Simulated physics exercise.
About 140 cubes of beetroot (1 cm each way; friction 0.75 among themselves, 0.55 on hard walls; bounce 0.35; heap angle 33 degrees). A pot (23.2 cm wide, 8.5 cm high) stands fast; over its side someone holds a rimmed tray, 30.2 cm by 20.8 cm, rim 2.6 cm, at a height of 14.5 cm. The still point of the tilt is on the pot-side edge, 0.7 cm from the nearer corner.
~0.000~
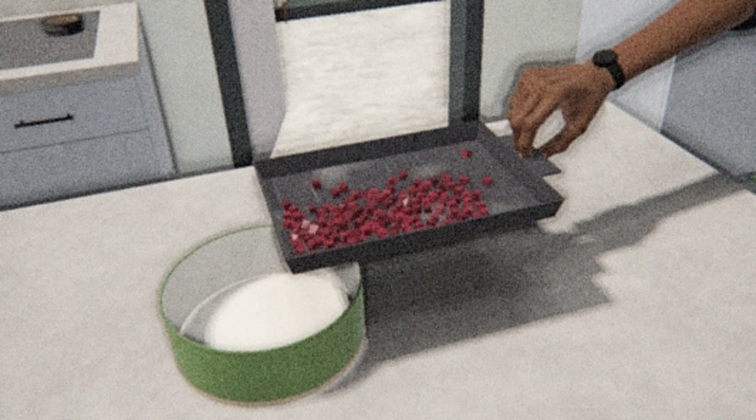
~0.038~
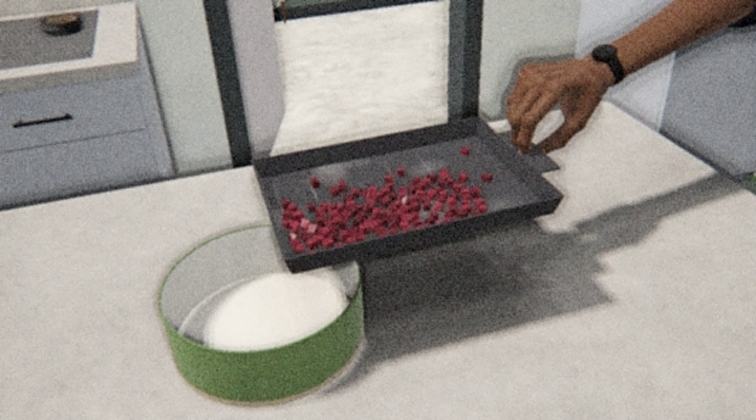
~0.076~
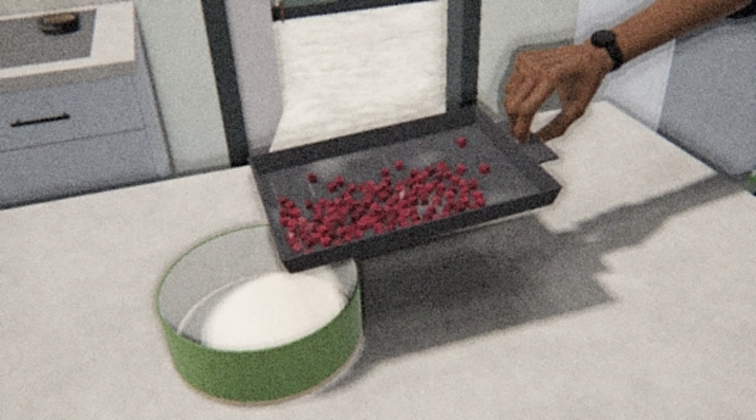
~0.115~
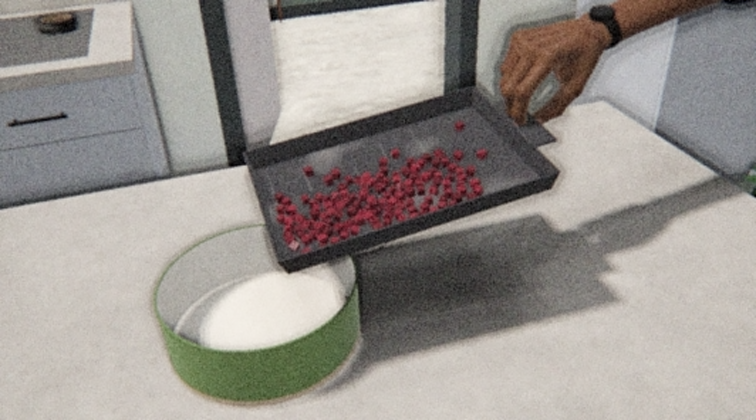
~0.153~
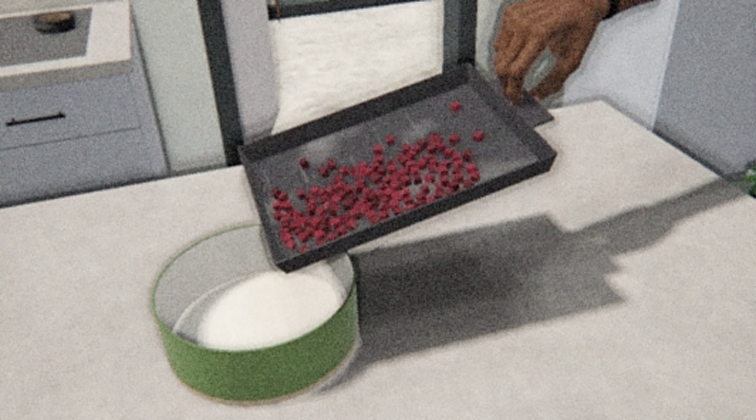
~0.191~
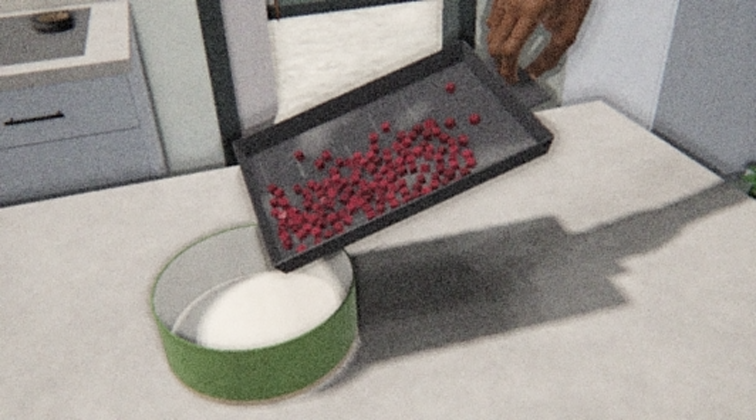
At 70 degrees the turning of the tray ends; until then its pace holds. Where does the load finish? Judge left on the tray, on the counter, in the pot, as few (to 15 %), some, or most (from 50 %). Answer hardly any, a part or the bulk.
Left on the tray: A part; on the counter: A part; in the pot: A part.
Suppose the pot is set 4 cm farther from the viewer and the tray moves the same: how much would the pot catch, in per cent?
In that case some 5 per cent.
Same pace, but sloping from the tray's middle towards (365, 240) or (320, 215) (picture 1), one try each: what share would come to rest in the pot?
Some 10 and 55 per cent.
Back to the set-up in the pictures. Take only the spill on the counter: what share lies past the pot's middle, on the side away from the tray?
Some 90 per cent.
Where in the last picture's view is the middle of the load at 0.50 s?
Near (300, 194).
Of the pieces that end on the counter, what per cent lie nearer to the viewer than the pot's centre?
Roughly 100 per cent.
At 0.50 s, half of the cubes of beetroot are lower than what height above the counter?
About 22 cm.
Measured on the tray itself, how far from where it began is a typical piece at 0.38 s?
Some 1 cm.
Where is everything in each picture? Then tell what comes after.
Tray tilt 0 degrees, front corners at (291, 254) and (557, 197); middle of the pieces at (379, 214); pot at (262, 280), in the first picture.
Tray tilt 1 degrees, front corners at (289, 254) and (556, 194); middle of the pieces at (377, 213), in the second picture.
Tray tilt 3 degrees, front corners at (287, 255) and (554, 185), lowest corner left front; middle of the pieces at (375, 208), in the third picture.
Tray tilt 8 degrees, front corners at (283, 256) and (552, 170), lowest corner left front; middle of the pieces at (372, 201), in the fourth picture.
Tray tilt 14 degrees, front corners at (280, 257) and (549, 152), lowest corner left front; middle of the pieces at (368, 193), in the fifth picture.
Tray tilt 19 degrees, front corners at (277, 259) and (545, 135), lowest corner left front; middle of the pieces at (364, 185); pot at (254, 279). The tray's pace is about 145 degrees a second, in the sixth picture.
After 0.38 s, tilt 46 degrees; the tray holds 100 %, the pot 0 %.
Then, at 0.50 s, tilt 64 degrees; the tray holds 100 %, the pot 0 %.
After 0.75 s, tilt 70 degrees; the tray holds 45 %, the pot 15 %.
At rest (2.1 s), tray 30 %, counter 35 %, pot 35 %.
